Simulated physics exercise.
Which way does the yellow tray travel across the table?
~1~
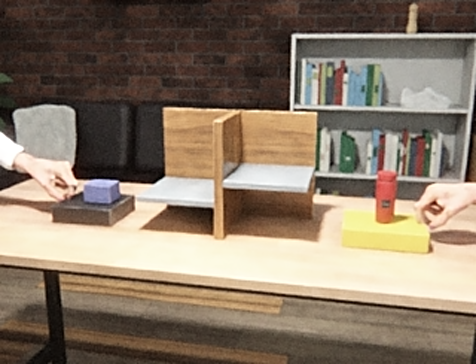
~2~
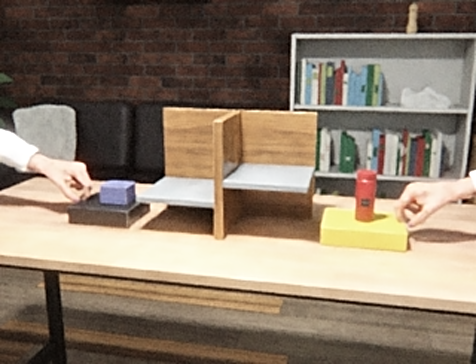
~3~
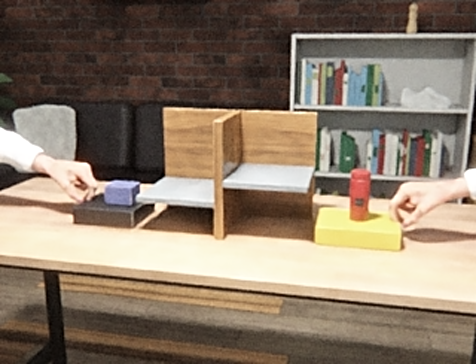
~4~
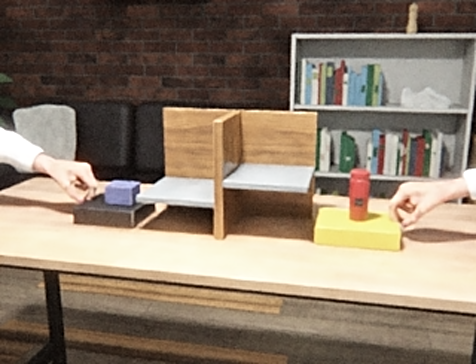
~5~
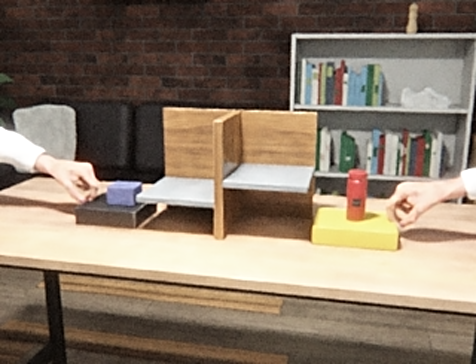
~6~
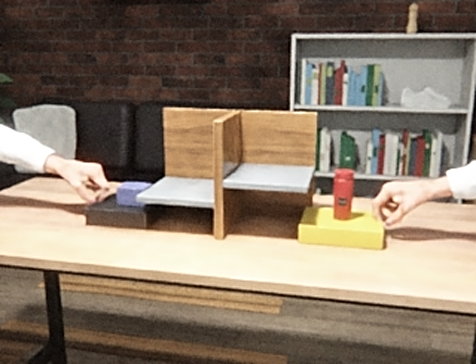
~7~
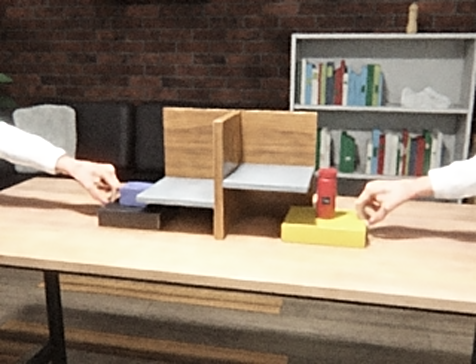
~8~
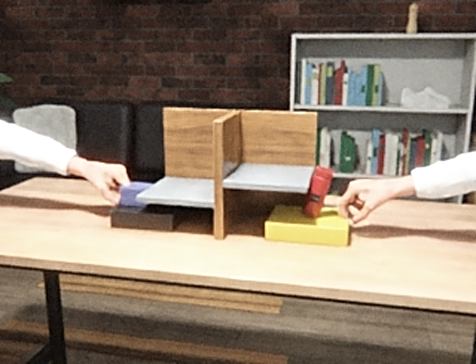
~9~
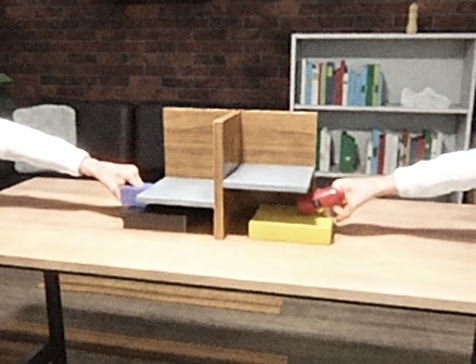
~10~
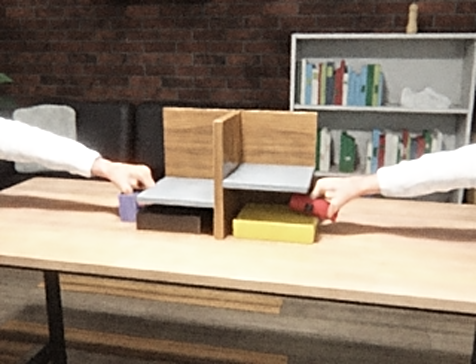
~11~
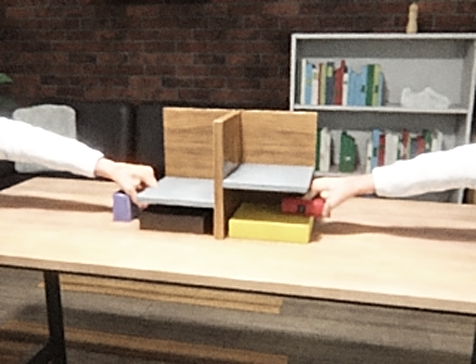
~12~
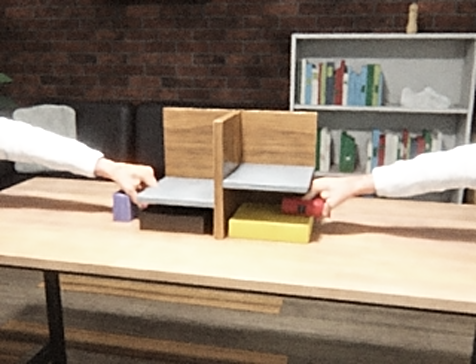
The yellow tray moves to the left, sliding in under the grey shelf on the right side of the wooden unit.
Two hands reach in from opposite sides of a light wooden table, seen from the front in a room with a brick wall and a bookshelf behind. In the middle stands a wooden unit with two grey shelves, with a black tray carrying a blue block on the left and a yellow tray carrying a red shaker on the right. The hands slide both trays inward beneath the shelves. The blue block is held back at the left shelf edge, while the shaker leans and tips onto its side. Finally the trays rest underneath, with the block turned behind the black tray and the shaker lying at the right edge.
